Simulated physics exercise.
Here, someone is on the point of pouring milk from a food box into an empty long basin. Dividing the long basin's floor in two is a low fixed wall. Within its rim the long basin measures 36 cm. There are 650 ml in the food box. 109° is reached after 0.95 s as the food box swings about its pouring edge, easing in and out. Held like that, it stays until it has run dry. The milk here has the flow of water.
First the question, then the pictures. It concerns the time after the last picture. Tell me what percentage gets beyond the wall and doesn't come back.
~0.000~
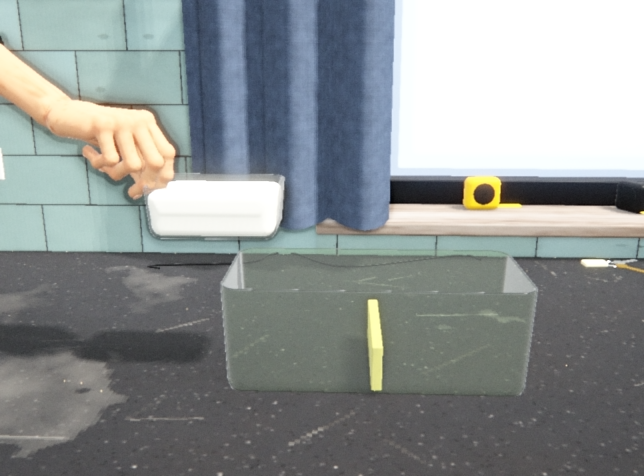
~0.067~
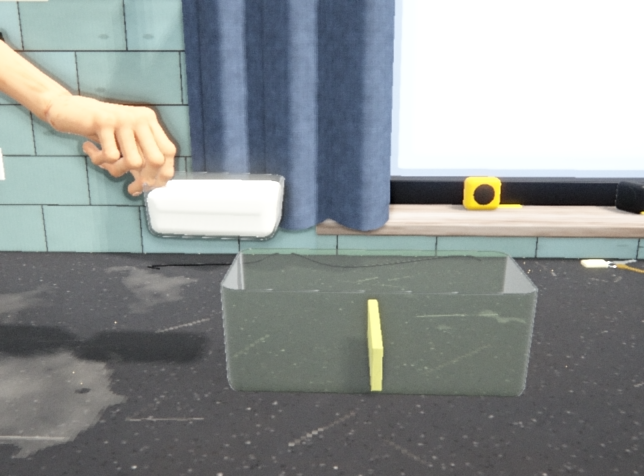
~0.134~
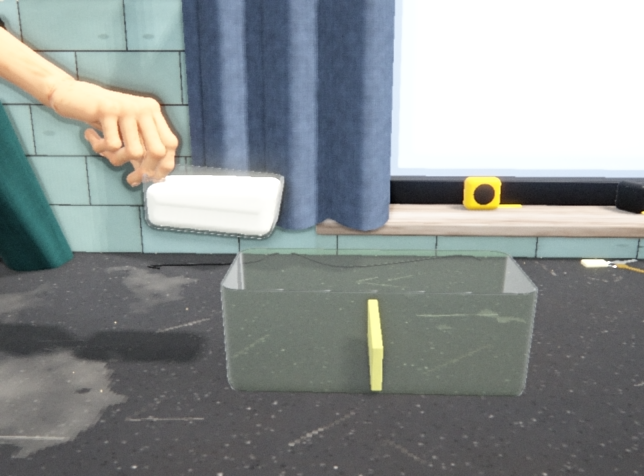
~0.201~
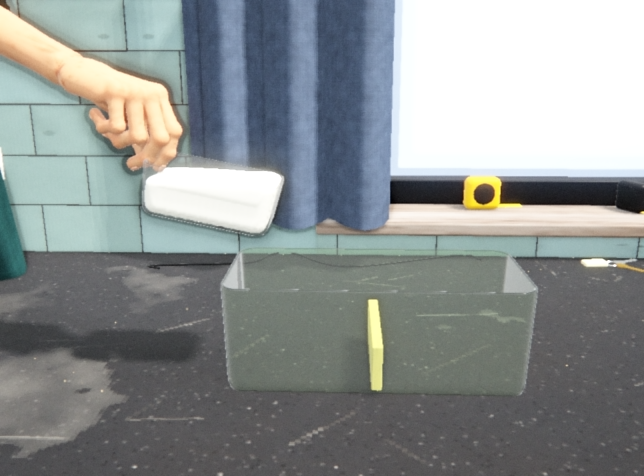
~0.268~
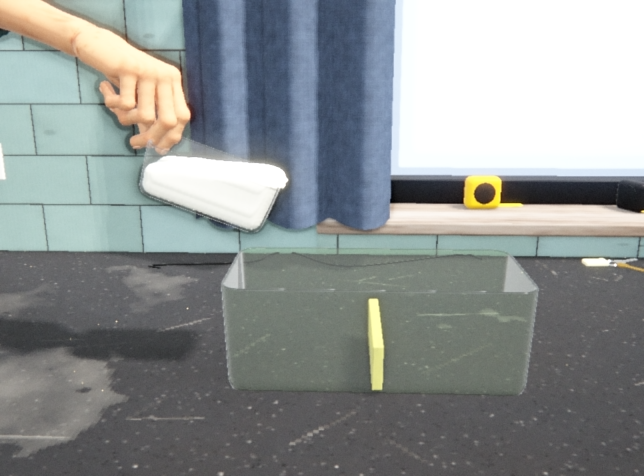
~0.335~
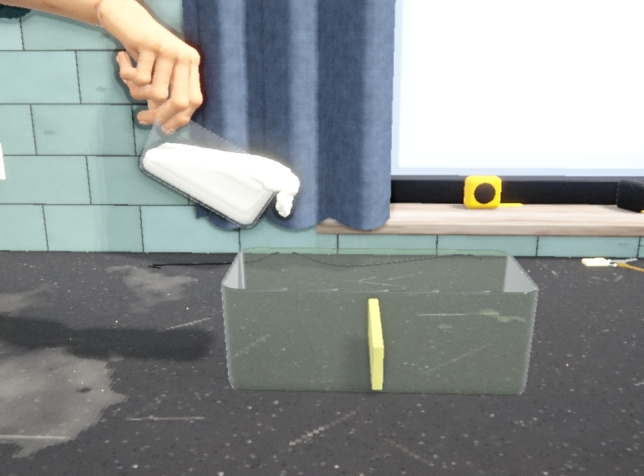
Around 55 % gets beyond the wall and stays.
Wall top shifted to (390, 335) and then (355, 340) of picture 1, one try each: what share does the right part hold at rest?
Result: 35 per cent, then 75 per cent.
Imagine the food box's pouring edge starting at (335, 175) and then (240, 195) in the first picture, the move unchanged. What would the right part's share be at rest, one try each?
First 95, then 5 per cent.
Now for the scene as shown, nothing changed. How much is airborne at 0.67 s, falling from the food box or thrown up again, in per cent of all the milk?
46 %.
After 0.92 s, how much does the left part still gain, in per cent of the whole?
Around 5 in a hundred.
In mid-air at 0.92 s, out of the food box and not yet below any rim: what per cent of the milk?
Some 5 % is up in the air.
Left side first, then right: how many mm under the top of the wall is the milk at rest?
Roughly 46 mm on the left side and roughly 42 mm on the right.
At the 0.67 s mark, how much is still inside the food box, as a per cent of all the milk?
I'd estimate some 12 % remains.
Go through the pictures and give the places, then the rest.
In the first frame, it leans 0°; its right rim is at (281, 184); the milk meets the walls at (157, 188) and (279, 189); the long basin's rim runs from (232, 268) to (522, 272); the wall's top is at (375, 323).
In the second frame, it leans 1°; its right rim is at (280, 184); the milk meets the walls at (157, 187) and (279, 189).
In the third frame, it leans 5°; its right rim is at (280, 184); the milk meets the walls at (156, 183) and (278, 185).
In the fourth frame, it leans 12°; its right rim is at (280, 184); the milk meets the walls at (156, 174) and (280, 179).
In the fifth frame, it leans 20°; its right rim is at (280, 184); the milk meets the walls at (154, 163) and (280, 178); 3 per cent is over the edge.
In the sixth frame, it leans 30°; its right rim is at (280, 184); the milk meets the walls at (154, 148) and (276, 171); 9 per cent is over the edge.
By 0.67 s the tilt is 87° and 13 per cent is still to pour, 28 is left of the wall and 14 right of it.
By 0.92 s the tilt is 109° and 1 per cent is still to pour, 39 is left of the wall and 55 right of it.
By 1.17 s the tilt is 109° and 0 per cent is still to pour, 44 is left of the wall and 55 right of it.
By 1.45 s the tilt is 109° and 0 per cent is still to pour, 44 is left of the wall and 55 right of it.
At rest 44 per cent lies left of the wall, 55 right of it and 1 outside.
